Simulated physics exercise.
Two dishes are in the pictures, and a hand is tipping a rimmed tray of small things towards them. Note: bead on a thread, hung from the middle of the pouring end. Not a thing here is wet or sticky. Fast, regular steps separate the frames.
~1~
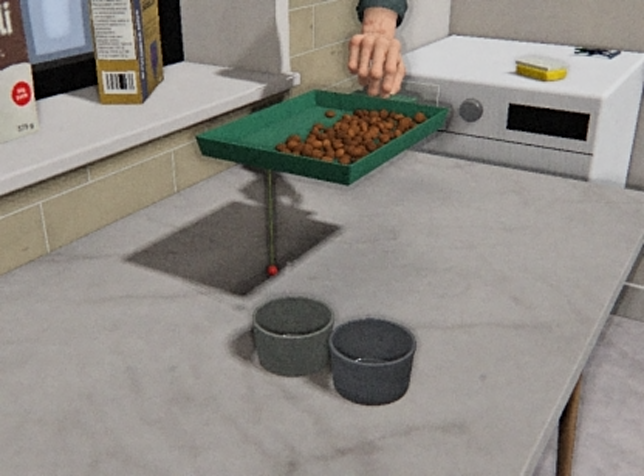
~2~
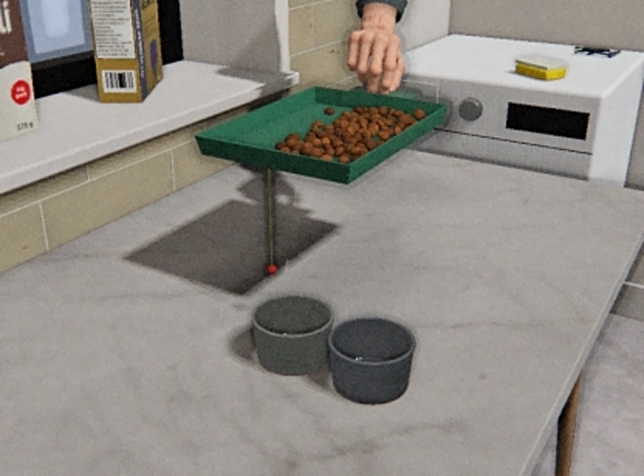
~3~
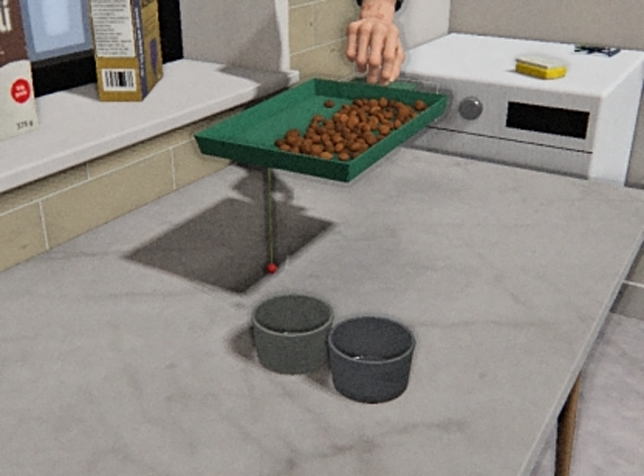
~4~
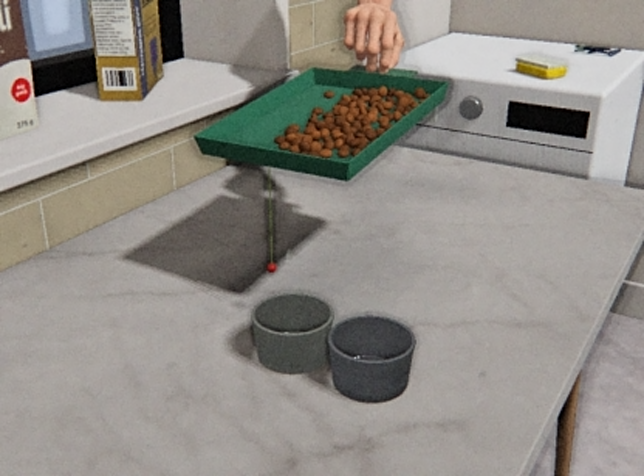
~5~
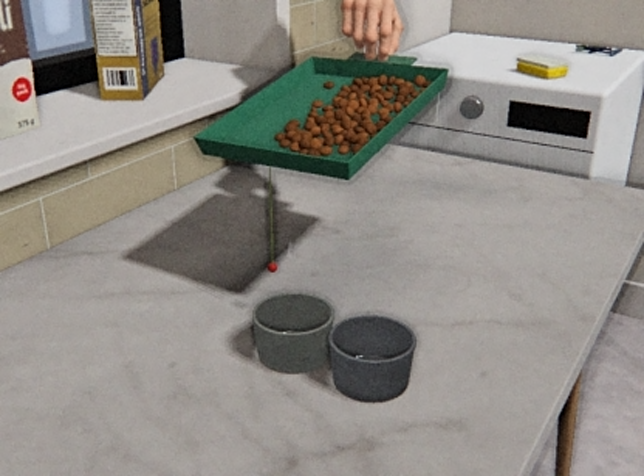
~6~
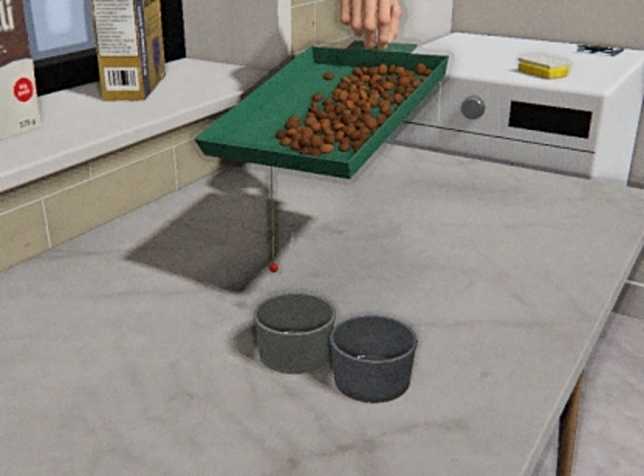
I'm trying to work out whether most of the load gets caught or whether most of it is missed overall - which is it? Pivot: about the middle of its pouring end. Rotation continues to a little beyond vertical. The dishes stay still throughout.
Most of it gets missed.
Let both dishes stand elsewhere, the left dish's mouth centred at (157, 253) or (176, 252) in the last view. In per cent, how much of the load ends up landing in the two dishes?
Close to 30 in a hundred first, close to 10 in a hundred second.
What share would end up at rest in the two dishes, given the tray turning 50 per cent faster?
Around 20 in every hundred.
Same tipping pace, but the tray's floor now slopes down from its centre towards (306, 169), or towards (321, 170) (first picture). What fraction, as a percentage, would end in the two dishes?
Respectively 80 and 60 in a hundred.
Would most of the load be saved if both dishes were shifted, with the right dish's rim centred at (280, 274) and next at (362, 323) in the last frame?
Short of half, then Short of half.
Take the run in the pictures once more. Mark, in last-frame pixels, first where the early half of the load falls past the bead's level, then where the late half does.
I'd place the first part at (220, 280) and the rest at (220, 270).
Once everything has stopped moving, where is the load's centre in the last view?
(218, 332).
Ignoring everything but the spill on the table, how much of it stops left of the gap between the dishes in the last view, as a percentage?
It works out at some 100 percent.
Just after the last frame, tray tipped steeply; almost all on the tray; just a few in the air.
A moment on, tray tipped right over; roughly half on the tray; about a tenth in the left dish; roughly a third outside both; about a tenth in the air.
Further on, tray tipped past a quarter turn; roughly a quarter in the left dish; the larger part outside both.
When it is over, tray tipped past a quarter turn; not one in the right dish; roughly a quarter in the left dish; the larger part outside both.
